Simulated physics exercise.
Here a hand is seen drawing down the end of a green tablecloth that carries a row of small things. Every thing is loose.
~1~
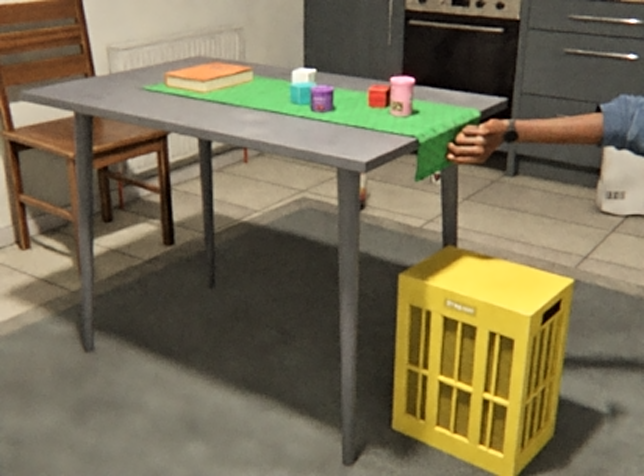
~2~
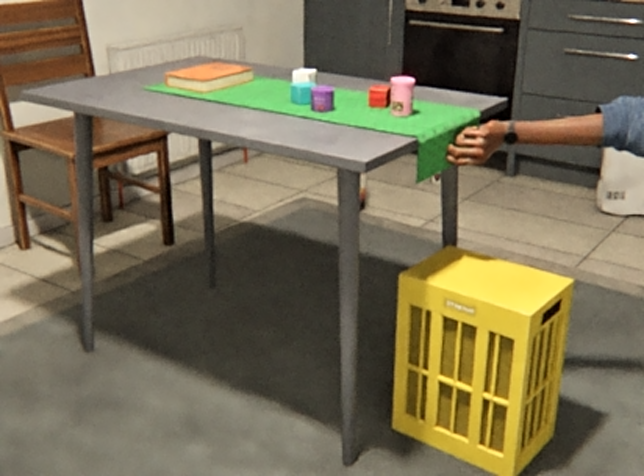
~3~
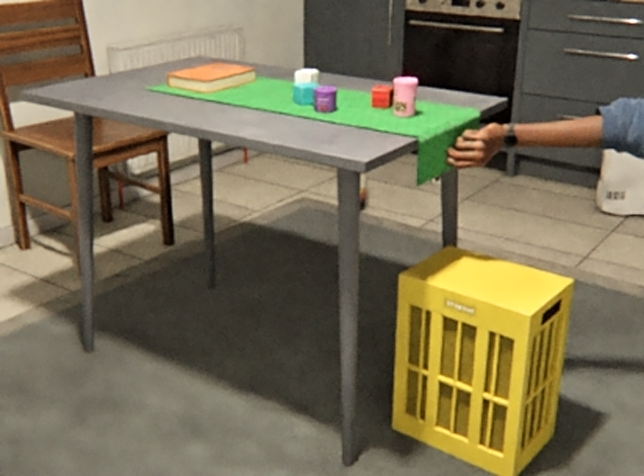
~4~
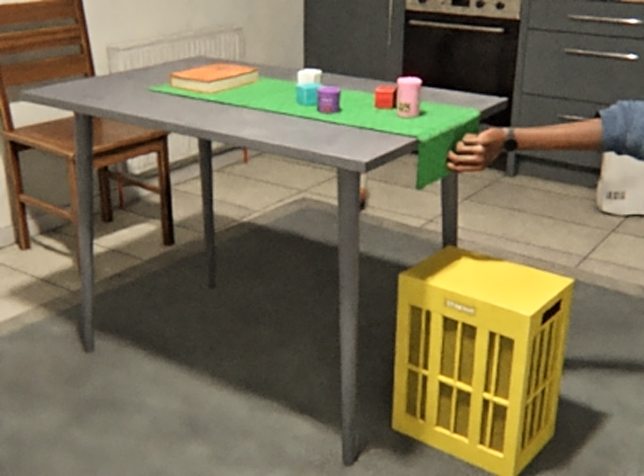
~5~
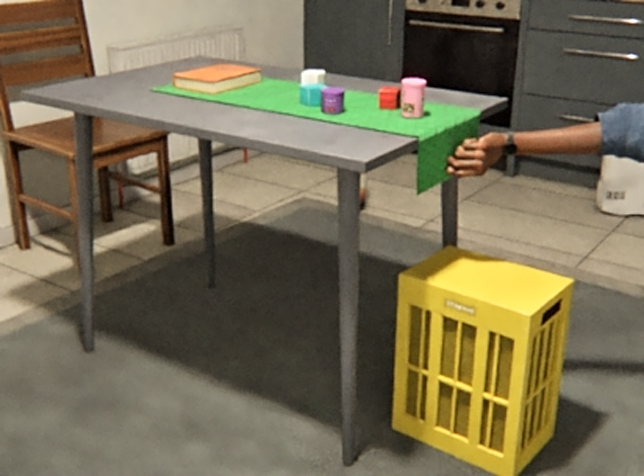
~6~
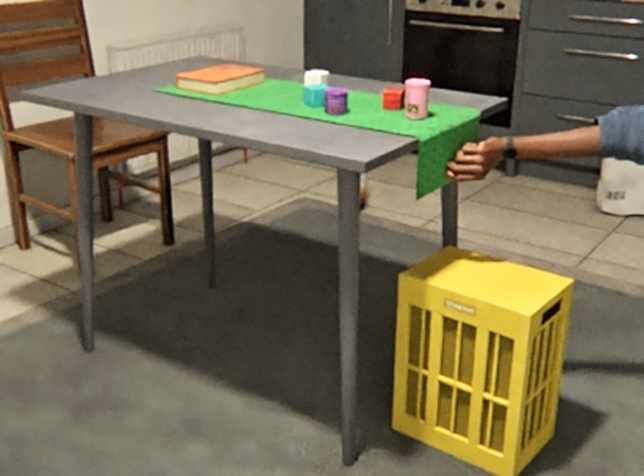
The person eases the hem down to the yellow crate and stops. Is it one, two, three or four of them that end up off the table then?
It is two.
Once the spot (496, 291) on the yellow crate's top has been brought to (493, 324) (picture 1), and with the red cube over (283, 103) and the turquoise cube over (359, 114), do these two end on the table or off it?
The red cube? Safe. The turquoise cube? Lost.
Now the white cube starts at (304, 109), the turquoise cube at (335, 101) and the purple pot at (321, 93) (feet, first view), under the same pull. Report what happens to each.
The white cube stays put; the turquoise cube stays put; and the purple pot stays put.
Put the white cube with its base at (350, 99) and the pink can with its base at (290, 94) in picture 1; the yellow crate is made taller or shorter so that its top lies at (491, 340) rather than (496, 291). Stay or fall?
As for the white cube, it leaves the top; as for the pink can, it stays in place.
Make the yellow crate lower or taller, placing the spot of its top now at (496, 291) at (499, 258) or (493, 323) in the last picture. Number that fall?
We'd get 1 in the first case and 3 in the second.
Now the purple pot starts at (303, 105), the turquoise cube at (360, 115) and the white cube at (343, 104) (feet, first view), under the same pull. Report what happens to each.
Start with the purple pot, which is kept; next the turquoise cube, which is lost; last the white cube, which is kept.
Soon after, hem near (446, 234); pink can gone.
After that, hem on the crate; pink can and red cube gone.
In the end, hem on the crate; pink can and red cube gone. Over the edge go two.
